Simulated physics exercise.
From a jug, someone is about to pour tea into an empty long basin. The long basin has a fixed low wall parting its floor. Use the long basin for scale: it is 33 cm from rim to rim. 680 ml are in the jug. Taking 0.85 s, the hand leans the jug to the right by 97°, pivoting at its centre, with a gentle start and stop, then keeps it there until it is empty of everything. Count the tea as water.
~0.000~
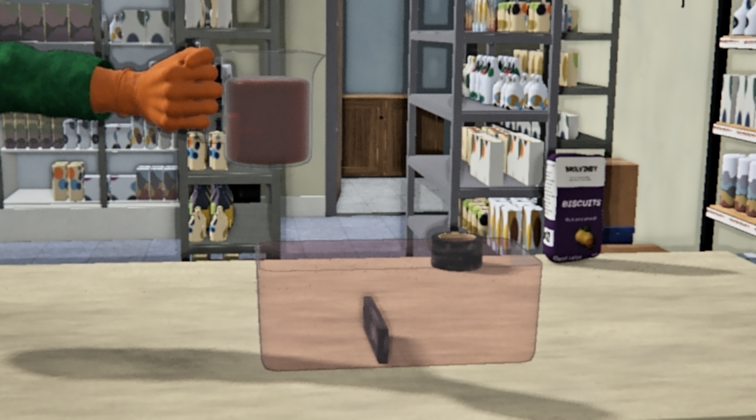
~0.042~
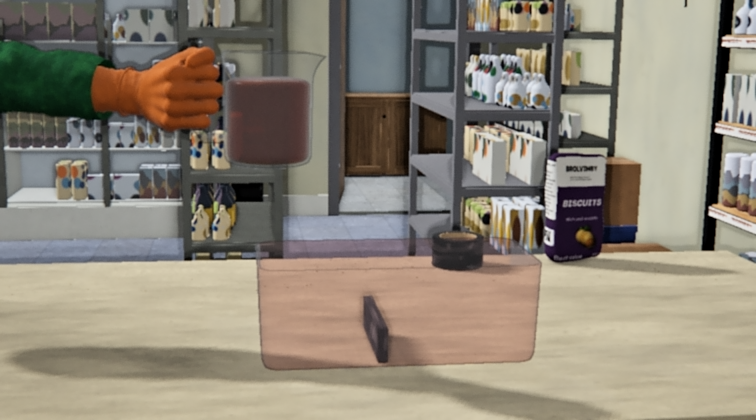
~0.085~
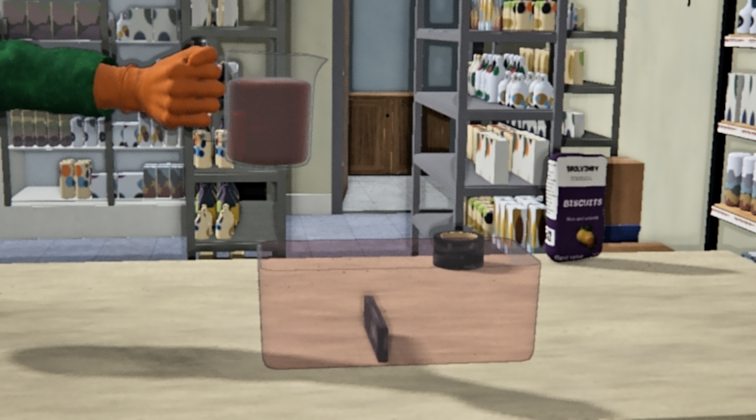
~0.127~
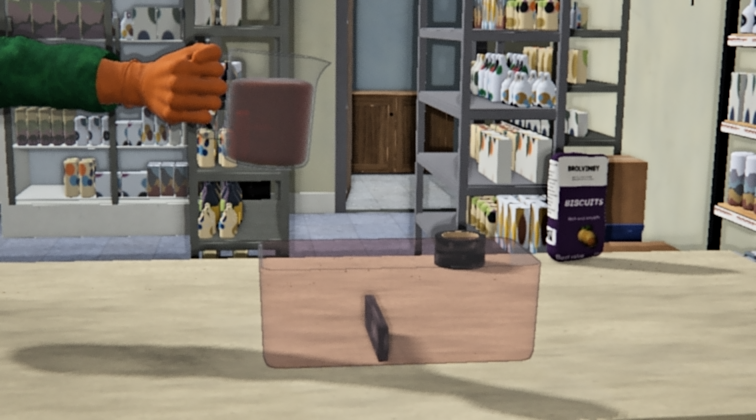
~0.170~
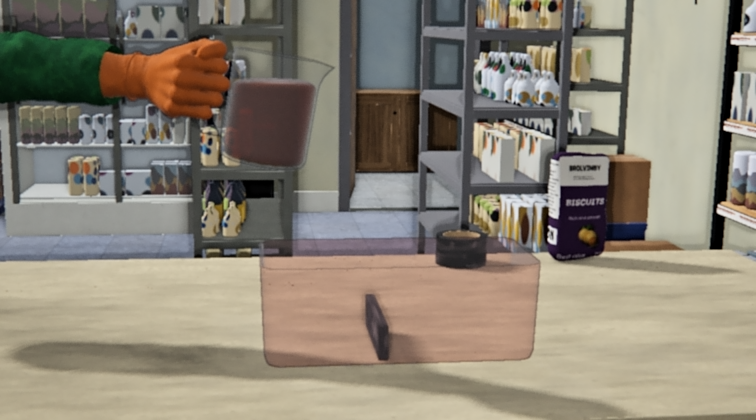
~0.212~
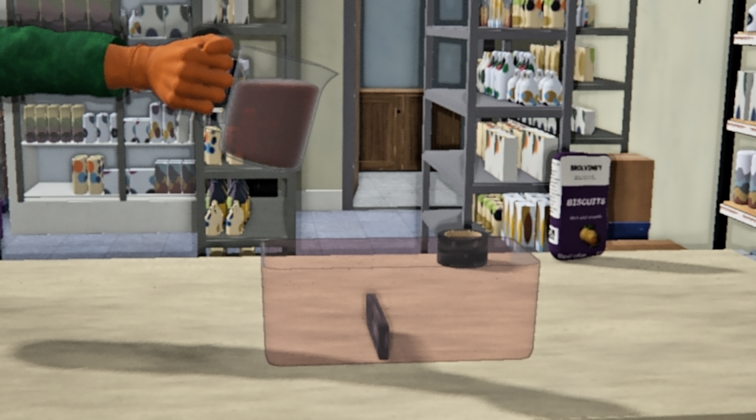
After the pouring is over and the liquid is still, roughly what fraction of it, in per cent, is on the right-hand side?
Roughly 88 out of 100 parts.
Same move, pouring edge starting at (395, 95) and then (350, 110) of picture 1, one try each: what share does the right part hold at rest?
The first try gives around 95 percent, the second around 95 percent.
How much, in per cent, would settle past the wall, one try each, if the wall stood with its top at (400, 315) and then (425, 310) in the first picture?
I'd put it at about 55 per cent for the first and about 5 per cent for the second.
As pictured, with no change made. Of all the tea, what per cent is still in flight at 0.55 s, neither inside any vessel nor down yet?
Roughly 12 percent.
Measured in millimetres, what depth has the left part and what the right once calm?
Left part about 4 mm deep, right part about 24 mm deep.
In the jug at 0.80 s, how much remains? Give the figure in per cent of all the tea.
Close to 40 in a hundred.
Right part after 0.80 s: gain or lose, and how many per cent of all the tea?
The right part gains close to 56 per cent.
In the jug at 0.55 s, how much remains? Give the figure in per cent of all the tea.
About 88 per cent.
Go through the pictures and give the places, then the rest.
In the first picture, it leans 0°; its right rim is at (326, 54); the tea meets the walls at (225, 79) and (309, 81); the long basin's rim runs from (257, 258) to (527, 252); the wall's top is at (375, 313).
In the second picture, it leans 1°; its right rim is at (326, 55); the tea meets the walls at (226, 80) and (310, 81).
In the third picture, it leans 2°; its right rim is at (328, 58); the tea meets the walls at (227, 81) and (311, 82).
In the fourth picture, it leans 5°; its right rim is at (332, 61); the tea meets the walls at (231, 82) and (313, 83).
In the fifth picture, it leans 9°; its right rim is at (335, 66); the tea meets the walls at (232, 82) and (316, 84).
In the sixth picture, it leans 14°; its right rim is at (339, 72); the tea meets the walls at (234, 84) and (320, 85).
After 0.55 s the tilt is 71° and 87 per cent is still to pour, 0 is left of the wall and 0 right of it.
After 0.80 s the tilt is 96° and 40 per cent is still to pour, 0 is left of the wall and 32 right of it.
After 1.07 s the tilt is 97° and 11 per cent is still to pour, 3 is left of the wall and 76 right of it.
After 1.35 s the tilt is 97° and 2 per cent is still to pour, 6 is left of the wall and 88 right of it.
In the end 10 per cent lies left of the wall, 88 right of it and 2 outside.
